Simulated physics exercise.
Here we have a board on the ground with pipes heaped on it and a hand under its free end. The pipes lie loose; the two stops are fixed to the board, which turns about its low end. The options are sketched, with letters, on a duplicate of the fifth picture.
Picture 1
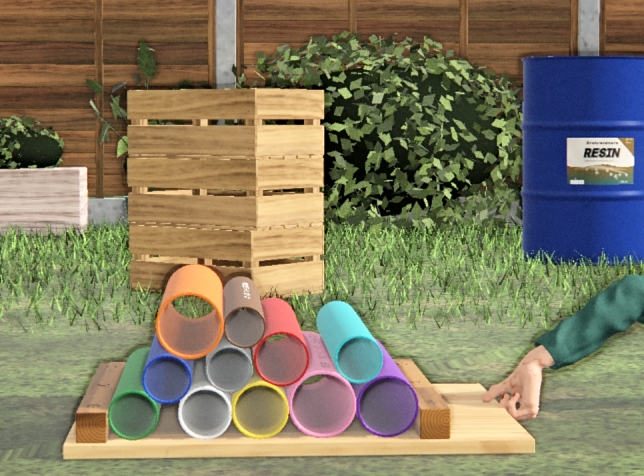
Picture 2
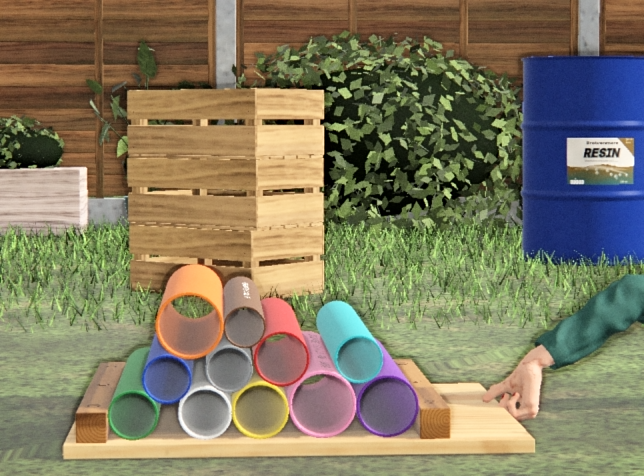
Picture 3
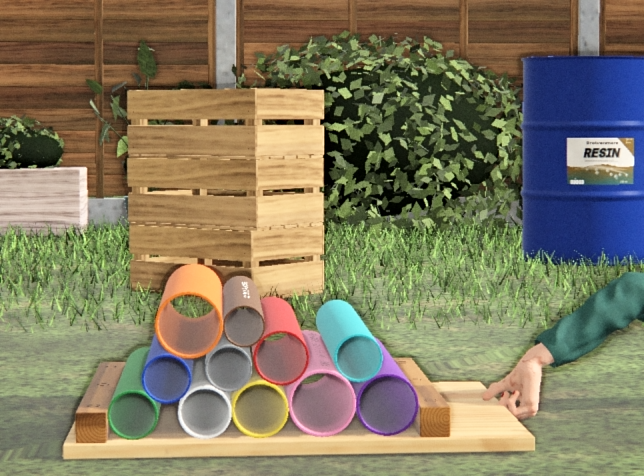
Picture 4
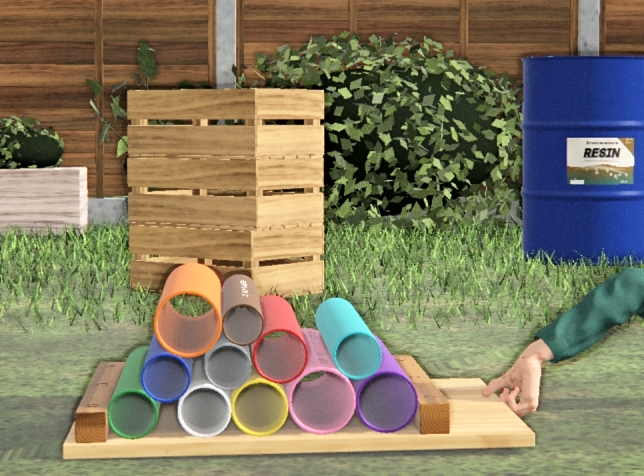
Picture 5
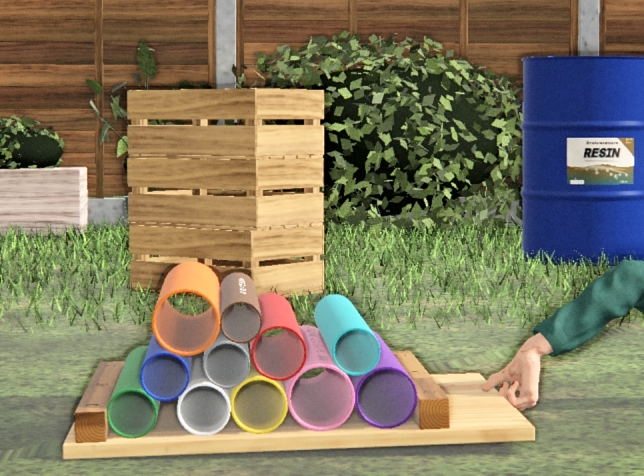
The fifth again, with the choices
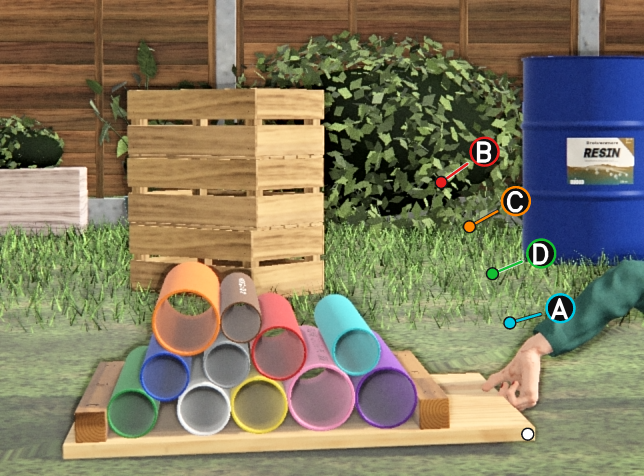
We see colourful pipes stacked between two wooden blocks on a board on the ground, with a hand at its right end. The hand shifts very slightly and the pipes barely move, while the crate and blue barrel behind stay still.
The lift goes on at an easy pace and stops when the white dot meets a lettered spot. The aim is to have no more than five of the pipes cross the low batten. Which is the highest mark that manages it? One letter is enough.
The highest mark that will do is B.
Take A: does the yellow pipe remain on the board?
Yes.
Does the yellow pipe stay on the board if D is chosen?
Yes, with D.
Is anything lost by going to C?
Yes.
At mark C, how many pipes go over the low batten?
At C the number is five.
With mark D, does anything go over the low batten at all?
Yes.
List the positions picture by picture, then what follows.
In the first picture, purple pipe (387, 406); turquoise pipe (359, 359); blue pipe (167, 379).
In the second picture, blue pipe (167, 379); red pipe (282, 359).
In the third picture, board (293, 402); purple pipe (387, 405); turquoise pipe (358, 358); green pipe (133, 415).
In the fourth picture, board (293, 401); green pipe (132, 414); white pipe (205, 411).
In the fifth picture, board (293, 398); green pipe (132, 414); white pipe (204, 409).
On the marked copy, A at (510, 323); B at (441, 183); C at (470, 227); D at (493, 274); the white dot at (528, 434).
With B. Early on, board at 19°.
Further on, board at 35°.
At the end, board at 35°, five over the low batten.
As for the rest, A none over the low batten; C five over the low batten; D five over the low batten.
